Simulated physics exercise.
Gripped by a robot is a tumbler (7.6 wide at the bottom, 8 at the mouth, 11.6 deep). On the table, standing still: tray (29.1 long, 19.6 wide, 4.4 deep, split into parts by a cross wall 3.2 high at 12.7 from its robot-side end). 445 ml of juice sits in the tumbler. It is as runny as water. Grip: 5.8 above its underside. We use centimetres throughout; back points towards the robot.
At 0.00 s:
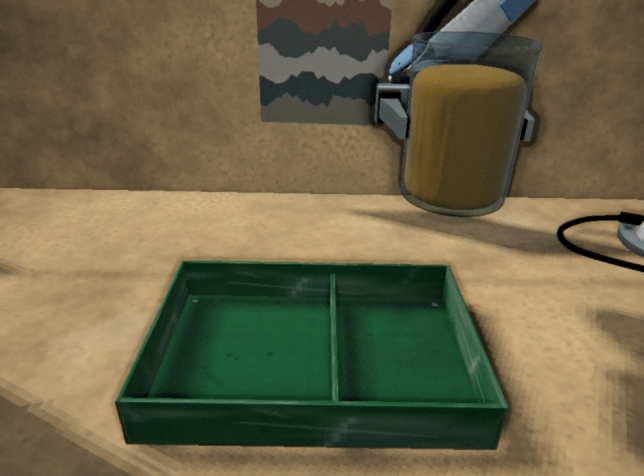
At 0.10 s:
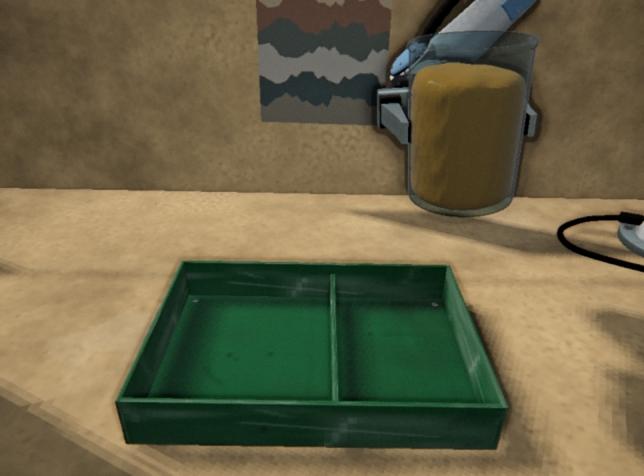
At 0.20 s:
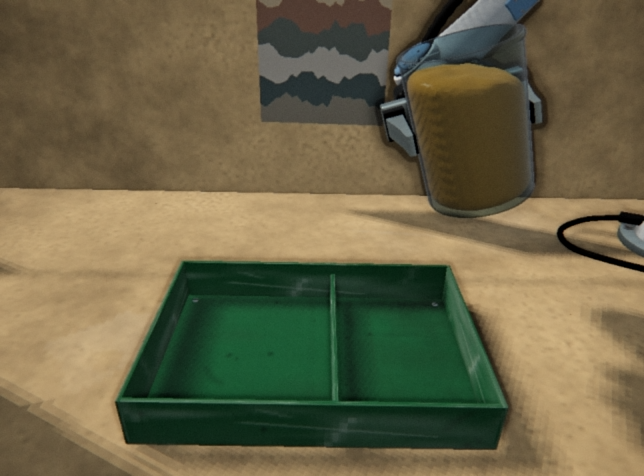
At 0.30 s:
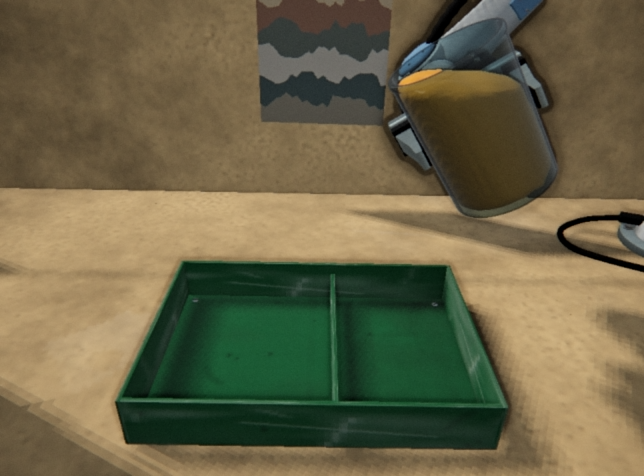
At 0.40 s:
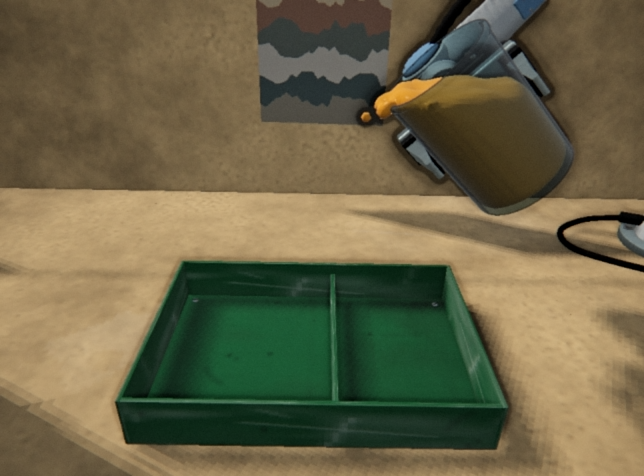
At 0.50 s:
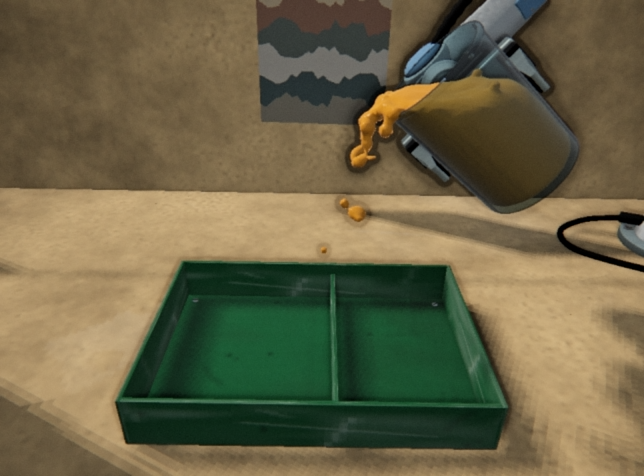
Above a table holding a green tray split in two by a low wall, a robot gripper tilted a clear tumbler of orange-brown juice leftward until some ran over its lip and dripped down.
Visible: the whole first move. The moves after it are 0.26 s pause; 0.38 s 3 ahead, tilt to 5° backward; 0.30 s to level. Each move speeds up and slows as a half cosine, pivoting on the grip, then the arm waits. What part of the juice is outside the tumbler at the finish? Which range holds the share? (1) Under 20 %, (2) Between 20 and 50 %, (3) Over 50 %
Answer: 1.
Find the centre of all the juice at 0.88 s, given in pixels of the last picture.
I'd point to around (453, 162).
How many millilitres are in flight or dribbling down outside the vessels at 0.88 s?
About 15 ml.
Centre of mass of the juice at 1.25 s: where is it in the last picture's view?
It is centred at about (415, 169).
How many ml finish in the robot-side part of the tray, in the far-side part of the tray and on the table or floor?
About 5 ml, 40 ml, 0 ml.
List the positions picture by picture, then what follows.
In the first picture, tumbler middle at (463, 125), level; upper third of the juice around (467, 93), from x 405 to 525, top at y 70; 445 ml in the tumbler.
In the second picture, tumbler middle at (465, 125), tilted 5° forward; upper third of the juice around (468, 92), from x 415 to 525, top at y 65.
In the third picture, tumbler middle at (470, 125), tilted 17° forward; upper third of the juice around (466, 93), from x 410 to 530, top at y 65.
In the fourth picture, tumbler middle at (477, 125), tilted 32° forward; upper third of the juice around (464, 97), from x 400 to 550, top at y 70.
In the fifth picture, tumbler middle at (482, 125), tilted 44° forward; upper third of the juice around (465, 101), from x 365 to 565, top at y 80.
In the sixth picture, tumbler middle at (484, 125), tilted 49° forward; upper third of the juice around (470, 105), from x 325 to 570, top at y 70; 435 ml in the tumbler, 10 ml in the air or running down outside.
By 0.88 s, tilted 38° forward, liquid up to 26 above the table; 395 ml in the tumbler, 35 ml in the far-side part, 15 ml in the air or running down outside.
By 1.25 s, tilted 3° backward, liquid up to 27 above the table; 395 ml in the tumbler, 45 ml in the far-side part, 5 ml in the robot-side part.
By 1.64 s, level, liquid up to 27 above the table; 395 ml in the tumbler, 45 ml in the far-side part, 5 ml in the robot-side part.
By 2.44 s, level, liquid up to 27 above the table; 395 ml in the tumbler, 45 ml in the far-side part, 5 ml in the robot-side part.
Final state, 395 ml in the tumbler, 45 ml in the far-side part, 5 ml in the robot-side part. That is 11 % outside the tumbler.
